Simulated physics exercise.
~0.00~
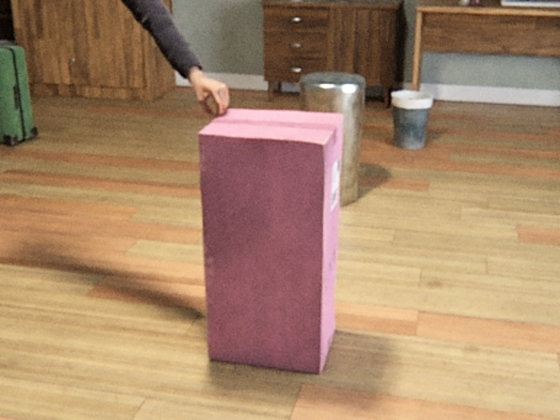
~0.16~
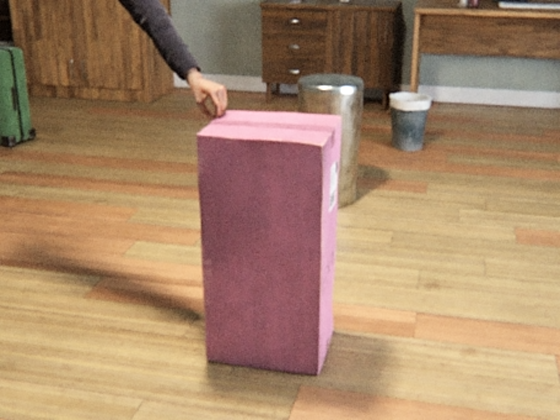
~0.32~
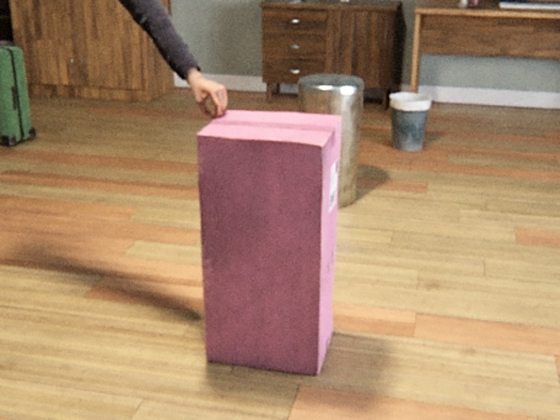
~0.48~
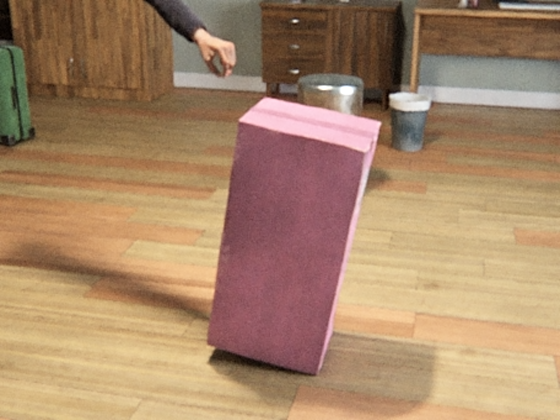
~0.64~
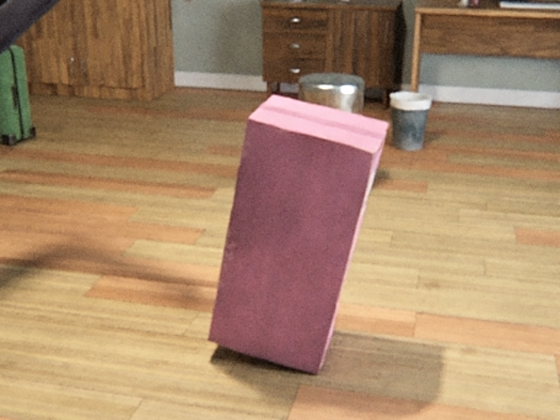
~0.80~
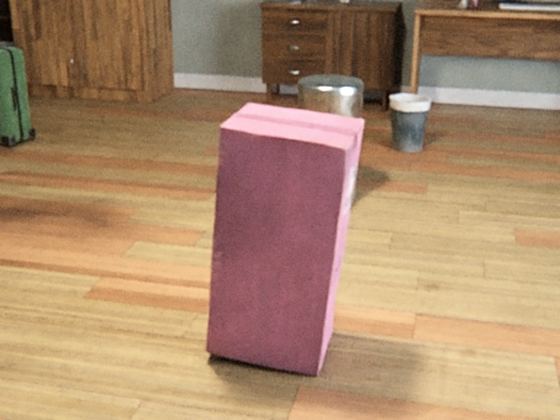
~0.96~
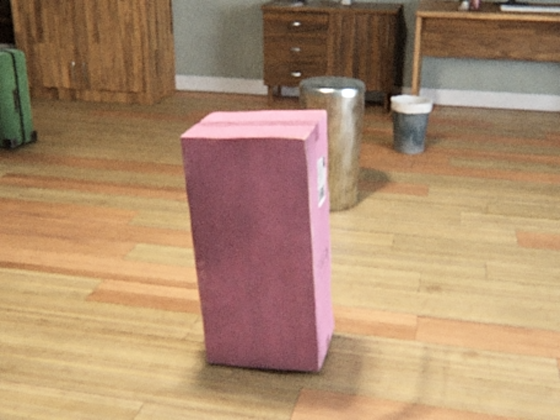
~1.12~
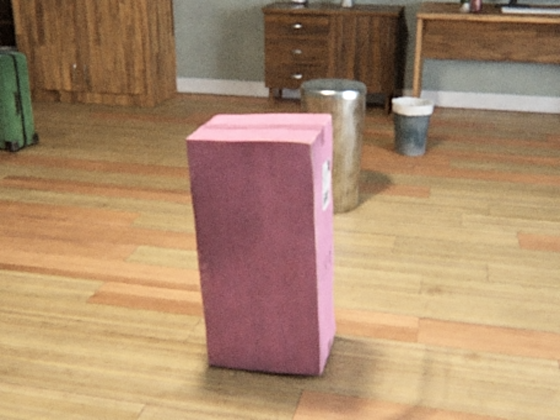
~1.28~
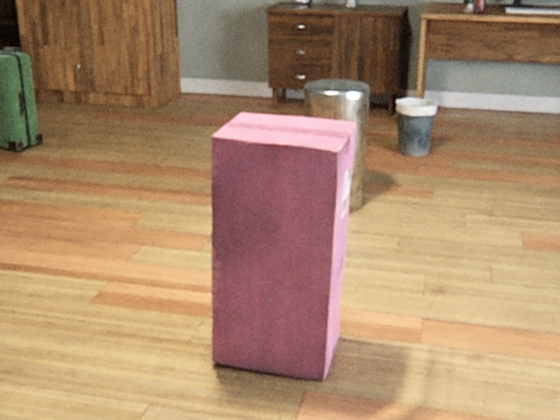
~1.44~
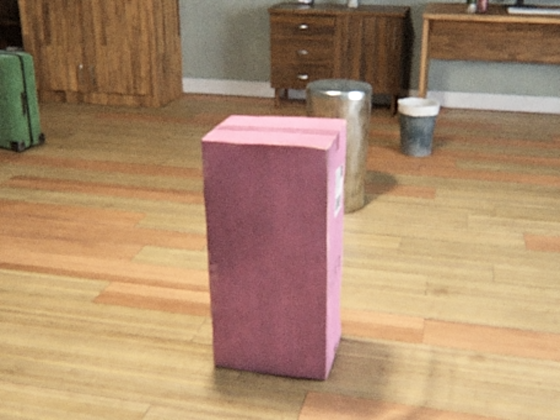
Tall pink box tipping right as a hand lets go and withdraws, then rocking left and right before settling upright on wooden floor.
